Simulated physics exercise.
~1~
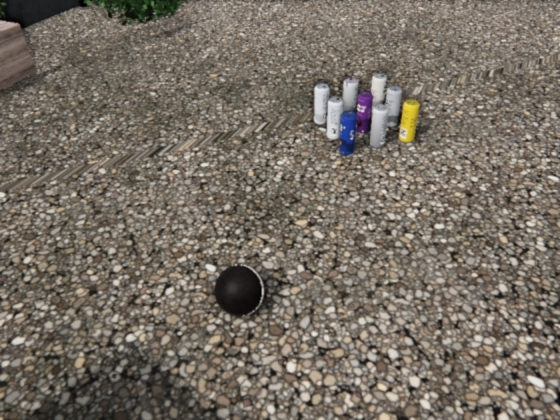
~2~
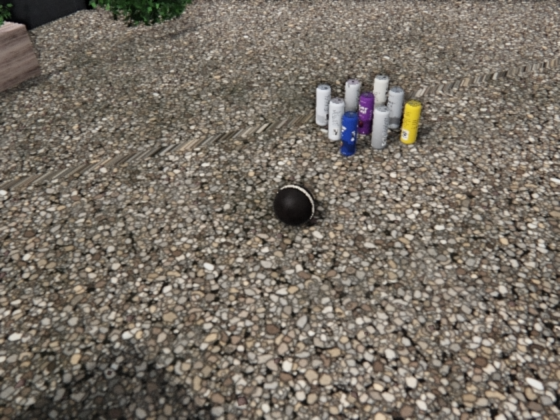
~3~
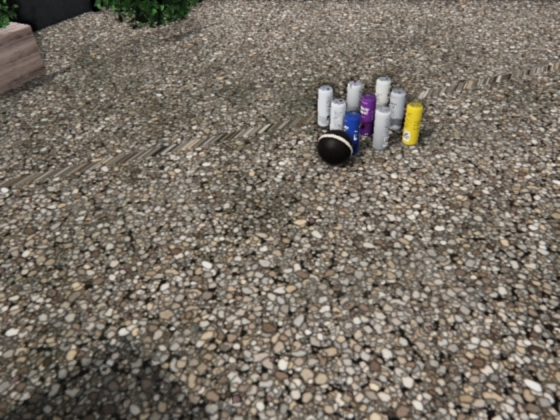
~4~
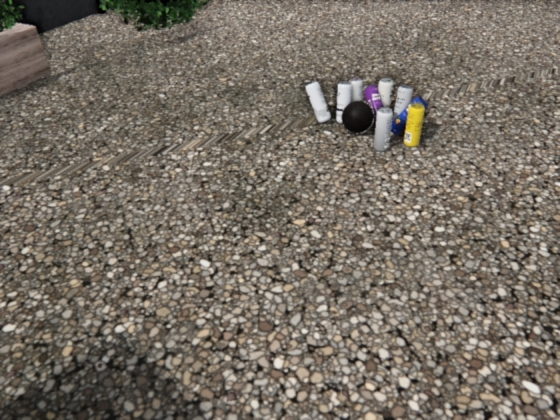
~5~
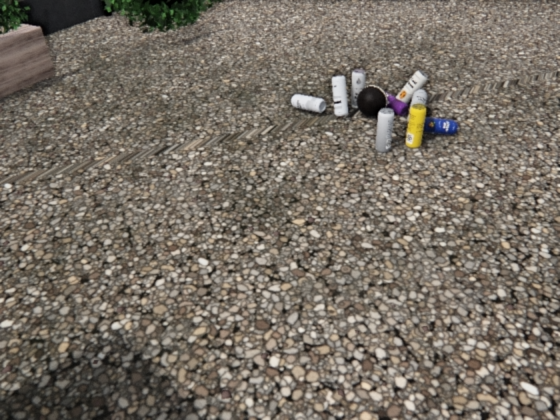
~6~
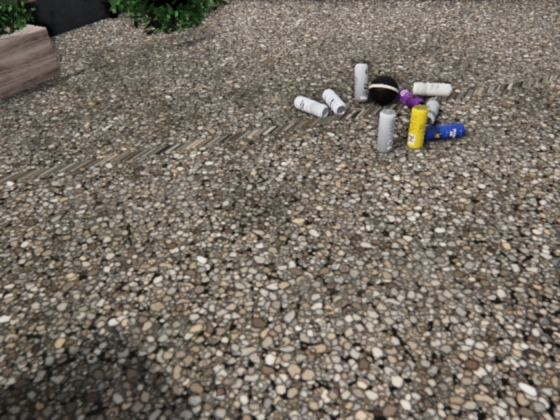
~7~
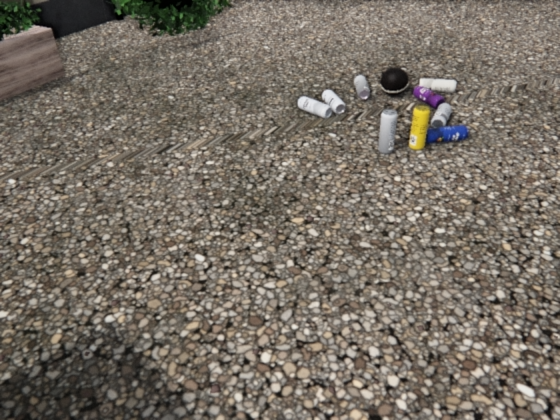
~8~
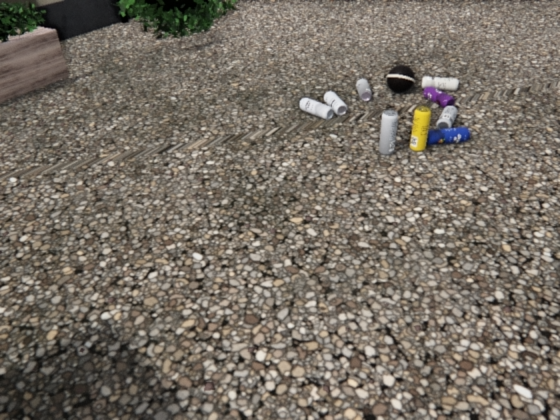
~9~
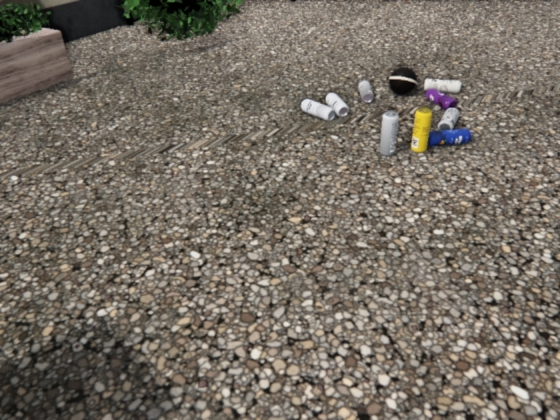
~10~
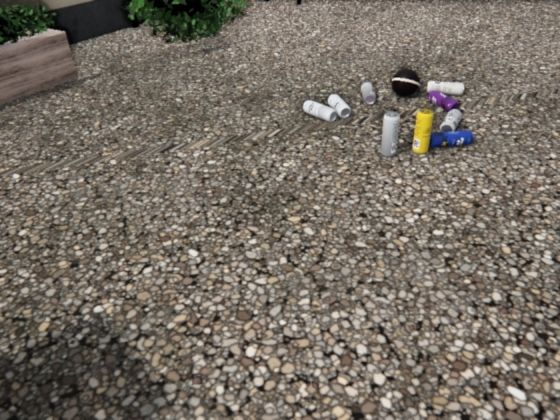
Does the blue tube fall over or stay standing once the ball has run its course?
The blue tube falls over. It is knocked to the right as the ball goes through the group and ends up lying on its side by the yellow tube.
